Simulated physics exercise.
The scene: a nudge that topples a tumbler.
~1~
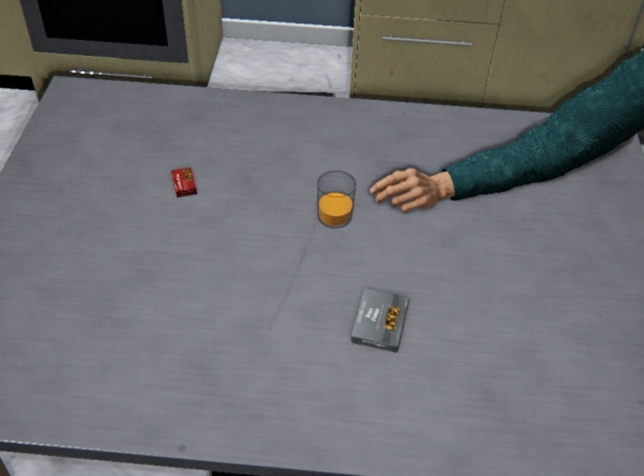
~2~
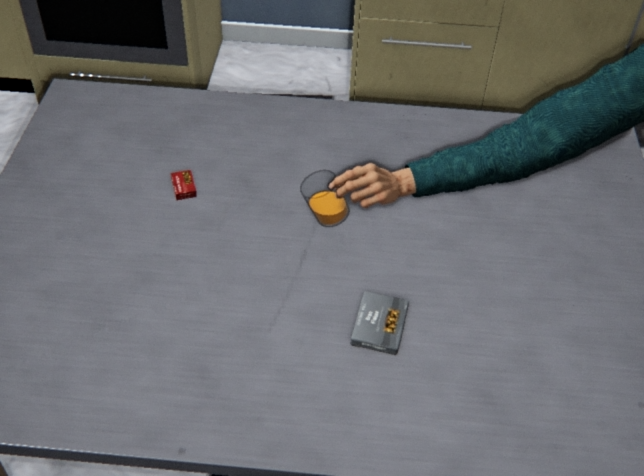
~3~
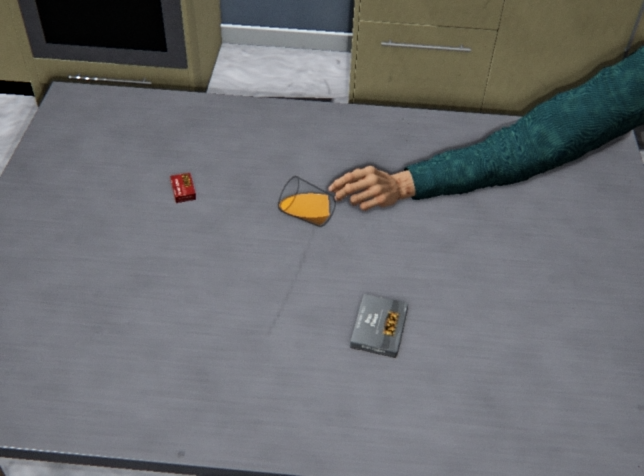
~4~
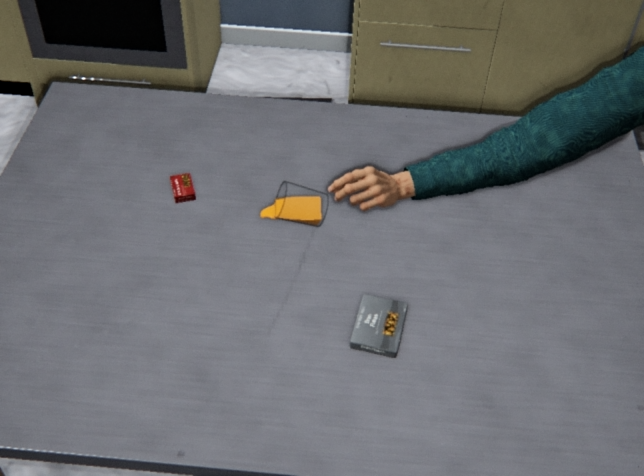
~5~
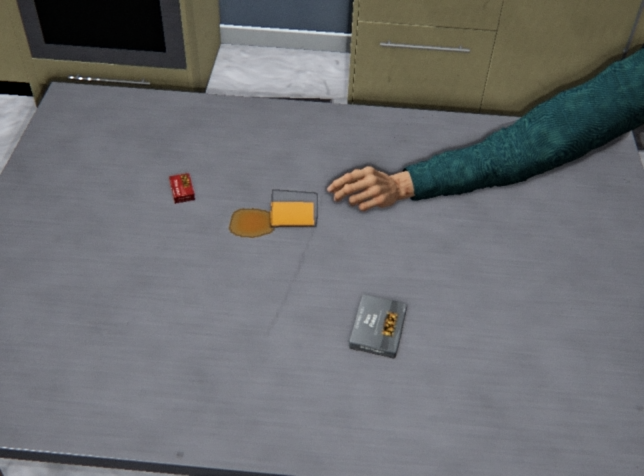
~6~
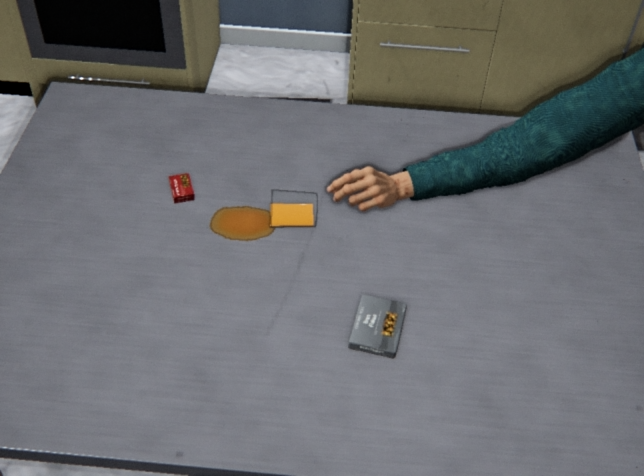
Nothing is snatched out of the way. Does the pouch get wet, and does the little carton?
As for the pouch, it stays dry; the little carton gets wet.
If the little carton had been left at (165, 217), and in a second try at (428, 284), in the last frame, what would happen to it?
One: It gets wet. Two: It remains untouched.
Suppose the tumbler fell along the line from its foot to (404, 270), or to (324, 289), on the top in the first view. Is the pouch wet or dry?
First it is reached, then it gets wet.
A moment on, the puddle covers about as much as a plate; the pouch is untouched; the little carton is reached.
Further on, the puddle covers about as much as a tray; the pouch is untouched; the little carton is reached.
When it is over, the puddle covers about as much as a tray; the pouch is untouched; the little carton is reached.
